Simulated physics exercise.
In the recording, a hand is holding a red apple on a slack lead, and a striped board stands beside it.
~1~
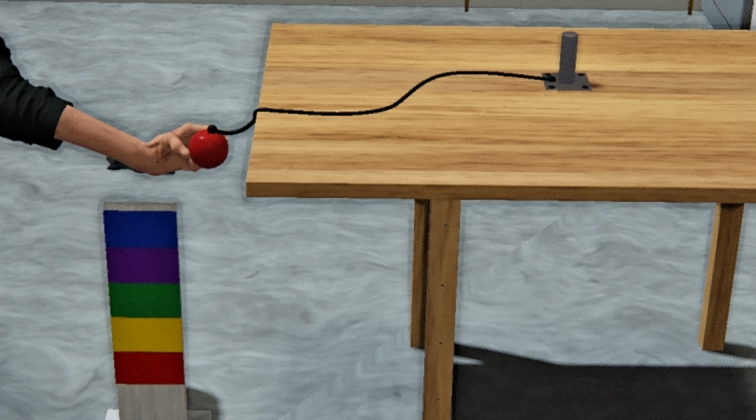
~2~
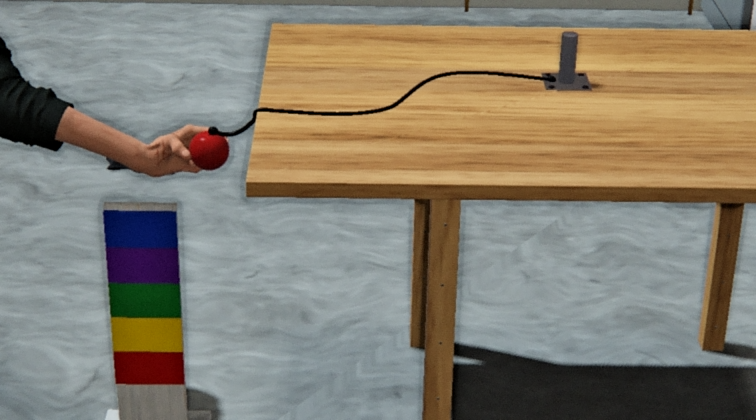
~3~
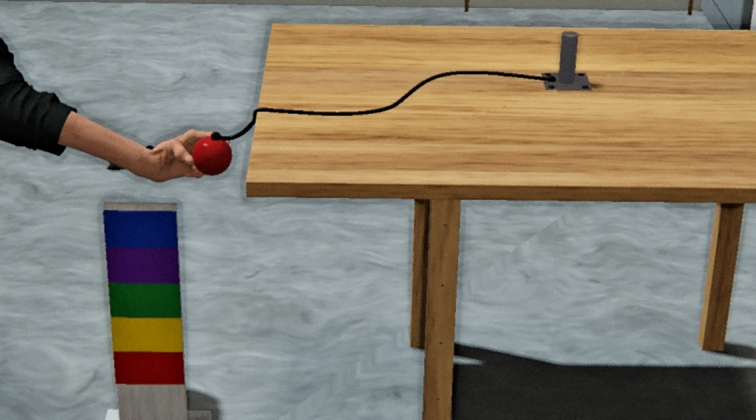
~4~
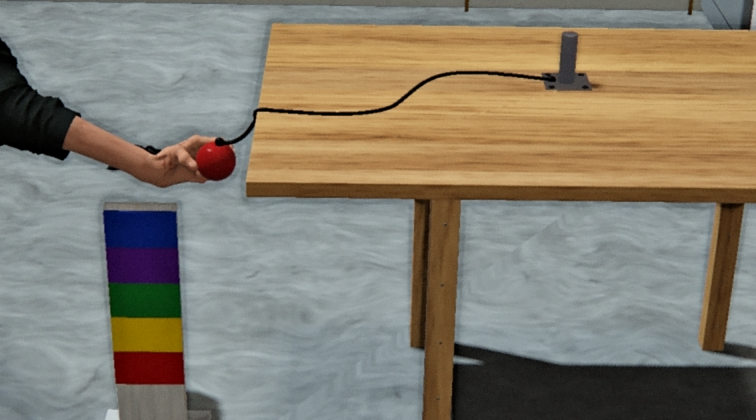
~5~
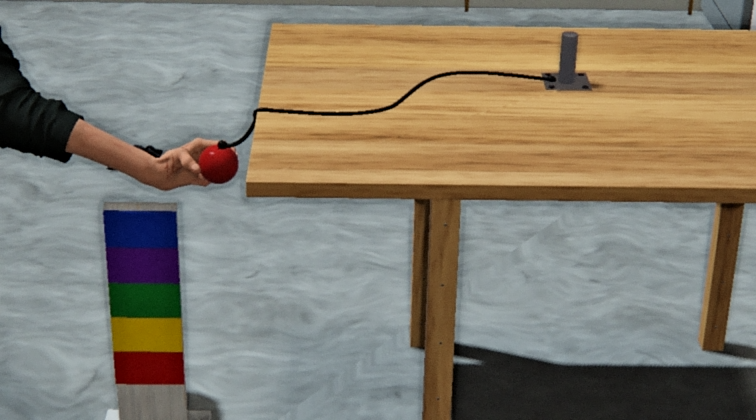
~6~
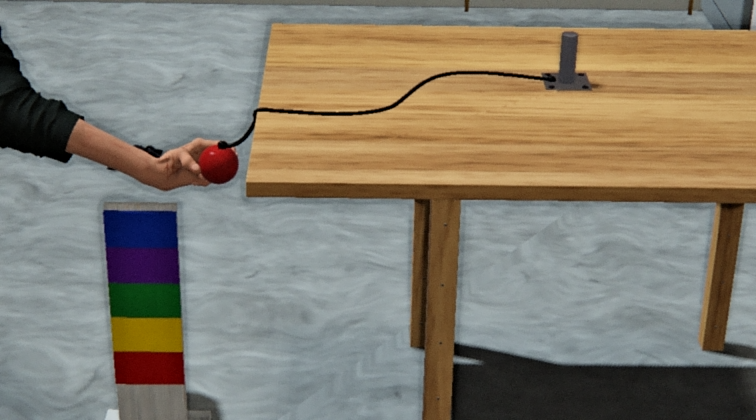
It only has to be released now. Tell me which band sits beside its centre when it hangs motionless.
The blue one sits beside it.
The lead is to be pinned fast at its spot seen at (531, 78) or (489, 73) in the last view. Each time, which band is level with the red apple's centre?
Note: Try 1 blue; try 2 blue.
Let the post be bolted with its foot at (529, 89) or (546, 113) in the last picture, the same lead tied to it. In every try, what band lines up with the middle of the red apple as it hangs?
First case: Purple. Second case: Purple.
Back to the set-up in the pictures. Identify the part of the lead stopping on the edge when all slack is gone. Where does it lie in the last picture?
(303, 113).
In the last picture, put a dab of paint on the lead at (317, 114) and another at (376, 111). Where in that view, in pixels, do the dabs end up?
At (267, 103), then (326, 98).
Early on, apple near (273, 222); level with blue.
Midway, apple near (238, 223); level with blue.
Finally, apple near (267, 225); level with blue. The blue one.
